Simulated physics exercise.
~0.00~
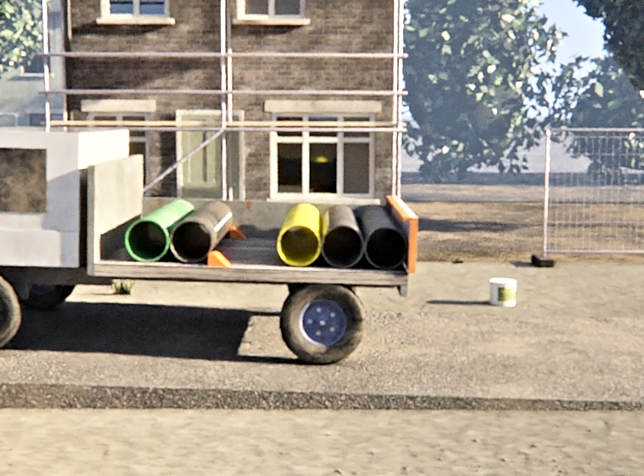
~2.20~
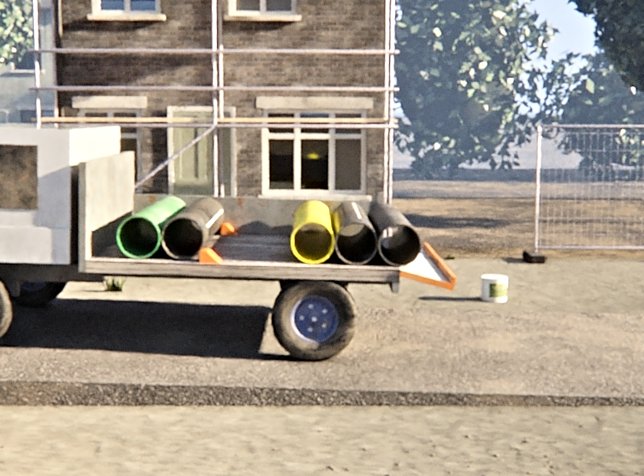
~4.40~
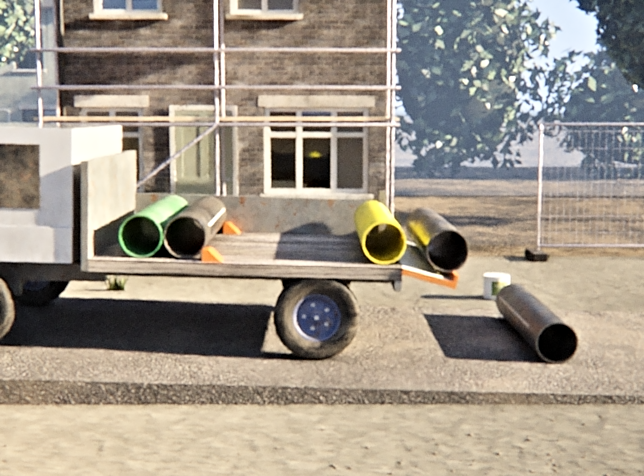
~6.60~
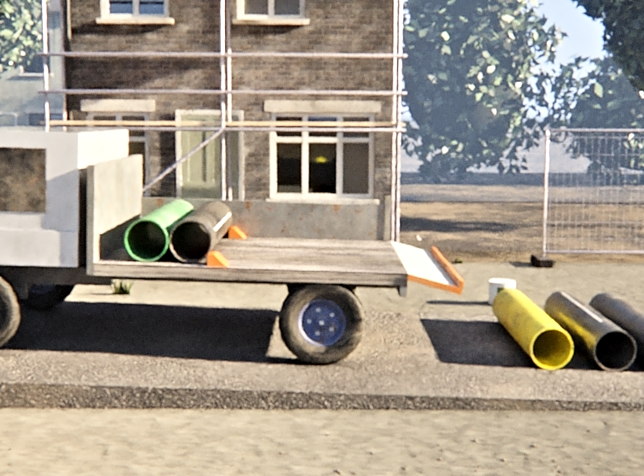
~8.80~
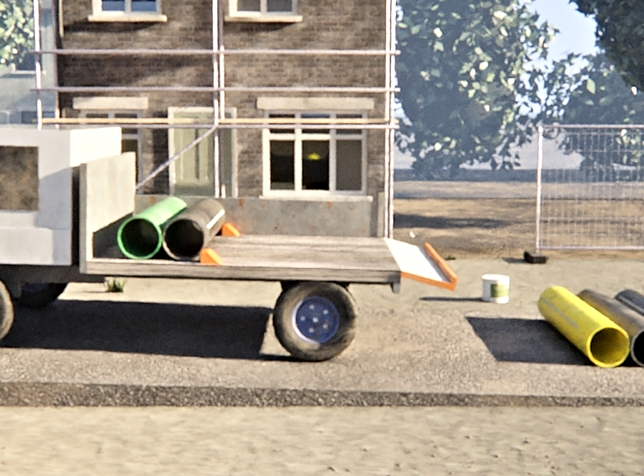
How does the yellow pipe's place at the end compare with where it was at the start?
At the start the yellow pipe is on the truck bed, to the right of the orange chock. By the end it is on the ground to the right of the truck, beyond the lowered tailgate.
The truck's tailgate drops and three pipes roll off onto the ground, leaving two aboard.
